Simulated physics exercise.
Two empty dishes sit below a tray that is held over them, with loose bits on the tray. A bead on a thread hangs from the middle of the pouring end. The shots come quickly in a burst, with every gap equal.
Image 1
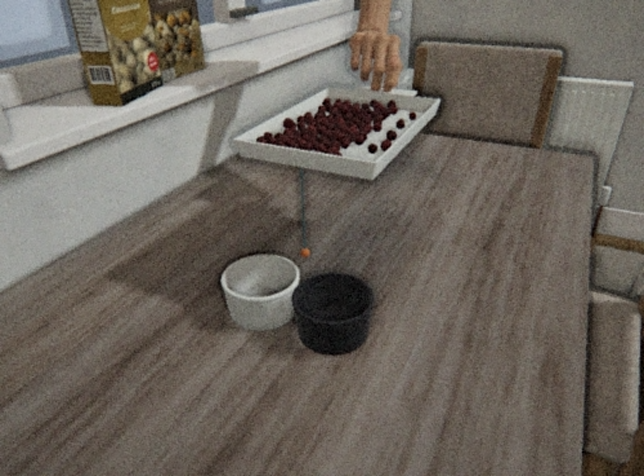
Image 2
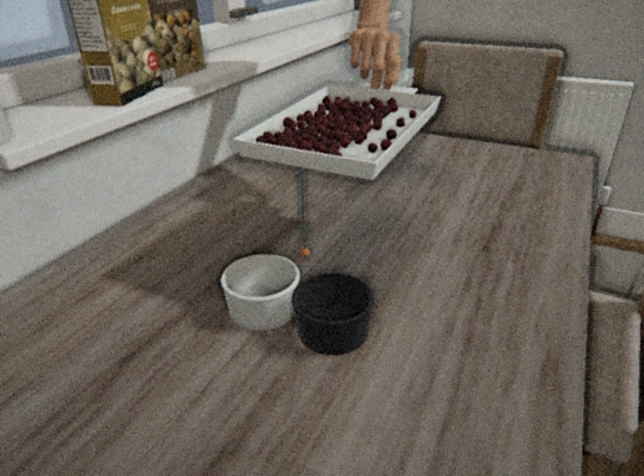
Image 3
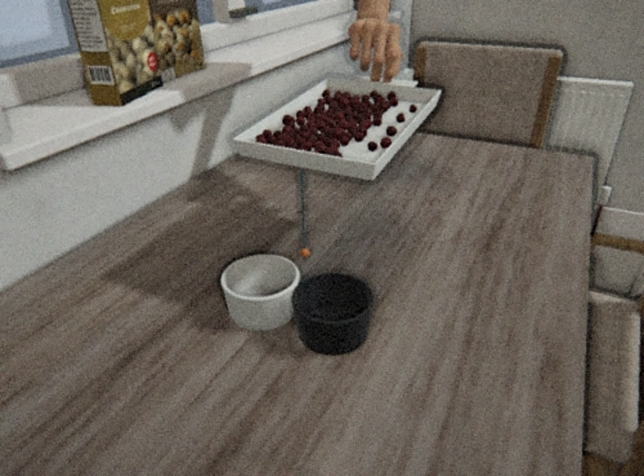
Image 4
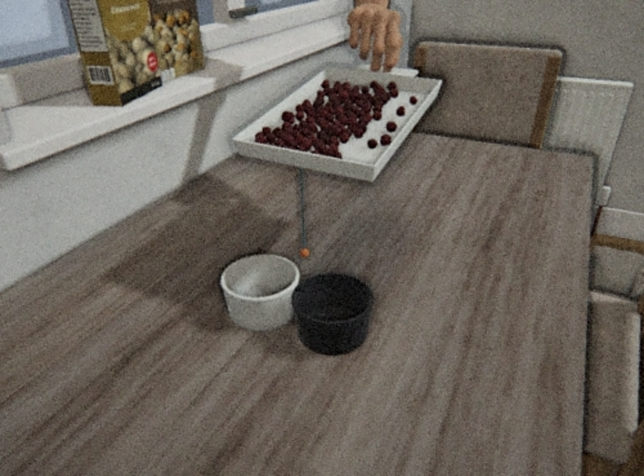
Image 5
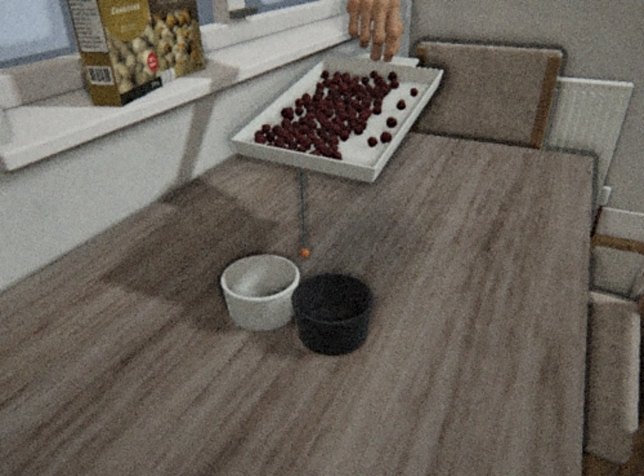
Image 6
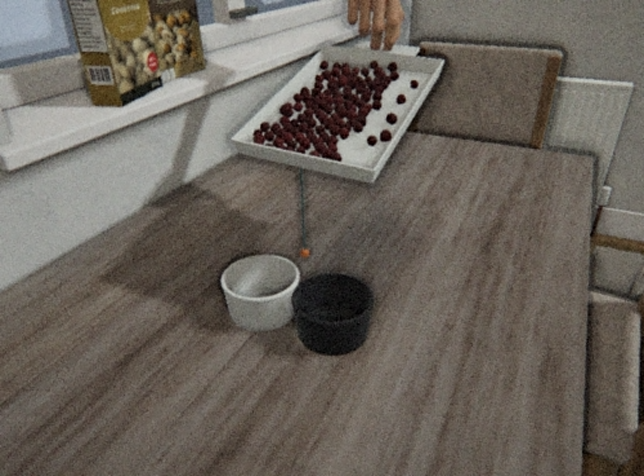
We see a hand at the far edge of a white tray of dark red fruit, above a white dish and a black dish; the hand rises as that edge lifts, gradually tilting the tray slightly toward the near side.
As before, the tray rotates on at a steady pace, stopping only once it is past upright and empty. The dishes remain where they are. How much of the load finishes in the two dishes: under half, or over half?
The dishes secure over fifty percent.
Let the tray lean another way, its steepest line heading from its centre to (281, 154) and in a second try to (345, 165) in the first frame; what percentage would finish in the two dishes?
Lab note: Try one about 60 %, try two about 60 %.
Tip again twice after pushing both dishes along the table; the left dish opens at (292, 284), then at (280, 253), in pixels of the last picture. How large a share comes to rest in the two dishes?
In order, 70 % and 0 %.
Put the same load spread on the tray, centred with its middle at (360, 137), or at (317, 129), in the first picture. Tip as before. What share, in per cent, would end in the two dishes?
Roughly 70 per cent, then 60 per cent.
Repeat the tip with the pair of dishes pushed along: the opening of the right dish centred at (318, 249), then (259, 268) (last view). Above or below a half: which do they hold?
Held in all, by try: A smaller portion, then a smaller portion.
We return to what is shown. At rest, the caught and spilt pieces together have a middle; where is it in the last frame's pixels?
Resting centre, last frame: Roughly (327, 328).
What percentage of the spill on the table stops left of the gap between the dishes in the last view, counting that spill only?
My estimate is some 40 per cent.
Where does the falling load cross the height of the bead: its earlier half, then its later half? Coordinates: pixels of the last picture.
First roughly (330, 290), then roughly (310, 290).
Soon after the last picture, tray tipped steeply; all on the tray.
A little later, tray tipped right over; about half on the tray; a small part in the right dish; a stray few in the left dish; a small part outside both; about a third in the air.
Later still, tray tipped past a quarter turn; about half in the right dish; a small part in the left dish; about a third outside both.
At rest, tray tipped past a quarter turn; about half in the right dish; a small part in the left dish; about a third outside both.
